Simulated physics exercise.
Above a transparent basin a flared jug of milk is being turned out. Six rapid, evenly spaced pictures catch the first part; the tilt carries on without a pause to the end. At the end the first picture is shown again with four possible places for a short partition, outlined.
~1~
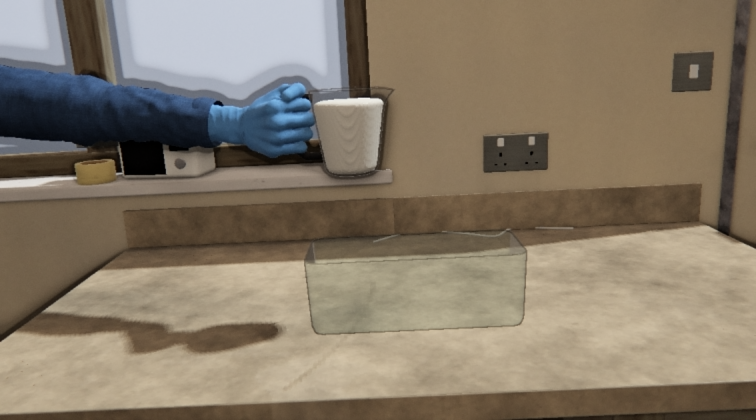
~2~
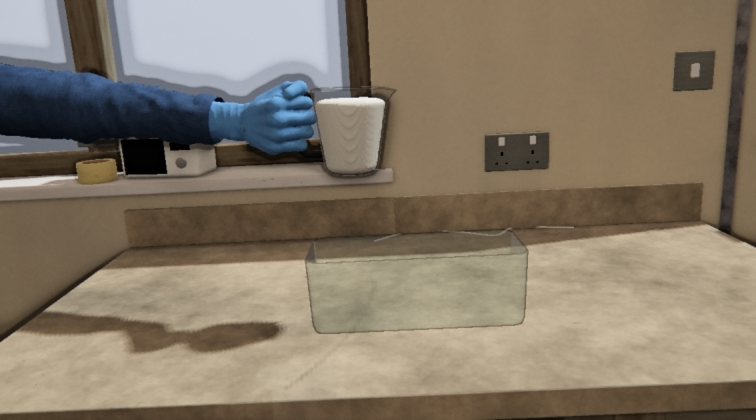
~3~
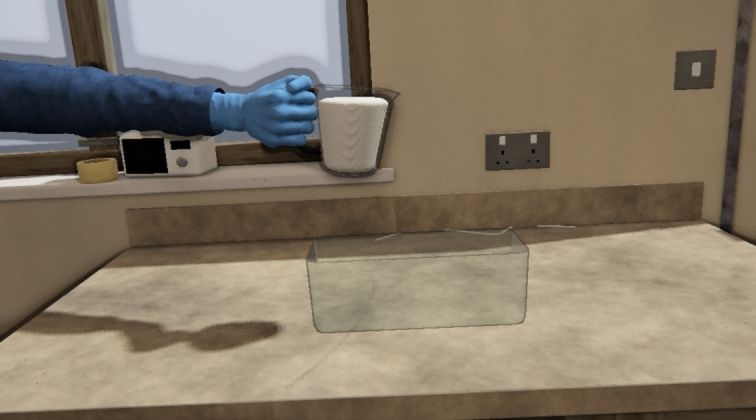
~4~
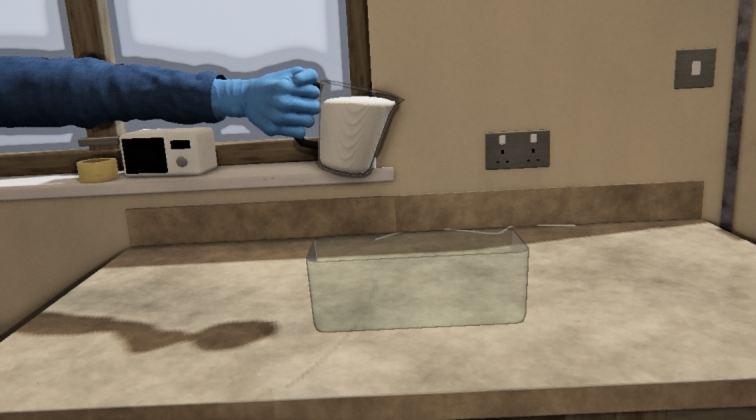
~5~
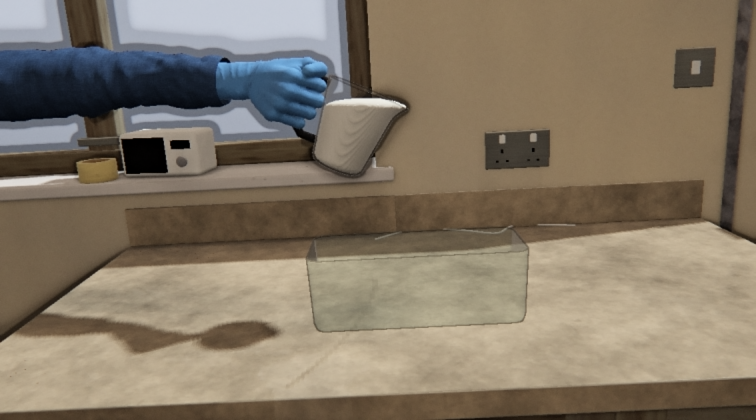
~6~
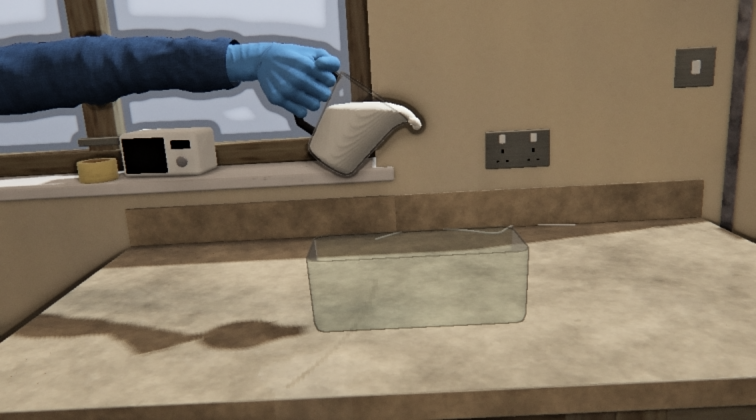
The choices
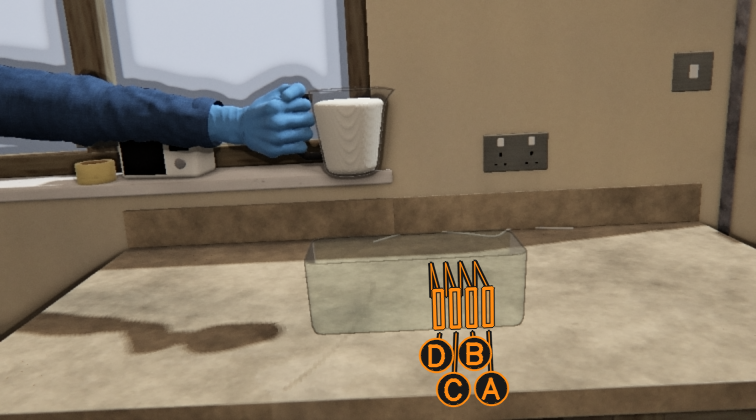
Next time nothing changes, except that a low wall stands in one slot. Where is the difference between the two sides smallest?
C is best.
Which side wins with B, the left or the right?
The left side.
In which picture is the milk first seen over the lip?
Picture 6.
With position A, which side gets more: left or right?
The left side.
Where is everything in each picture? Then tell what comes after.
The first frame shows upright, lip at (394, 89); basin from (312, 333) to (524, 323); nothing has left yet.
The second frame shows upright, lip at (396, 90); nothing has left yet.
The third frame shows tipped about 7°, lip at (400, 93); nothing has left yet.
The fourth frame shows tipped about 14°, lip at (404, 99); nothing has left yet.
The fifth frame shows tipped about 25°, lip at (408, 109); nothing has left yet.
The sixth frame shows tipped about 37°, lip at (410, 121); milk is over the lip, down to (416, 127).
In orange, A at (488, 331); B at (472, 332); C at (456, 333); D at (439, 333).
If A is chosen, about 93 % ends left of the wall and 3 % right of it; 4 % is lost outside.
If B is chosen, about 80 % ends left of the wall and 14 % right of it; 6 % is lost outside.
If C is chosen, about 55 % ends left of the wall and 44 % right of it.
If D is chosen, about 24 % ends left of the wall and 74 % right of it.
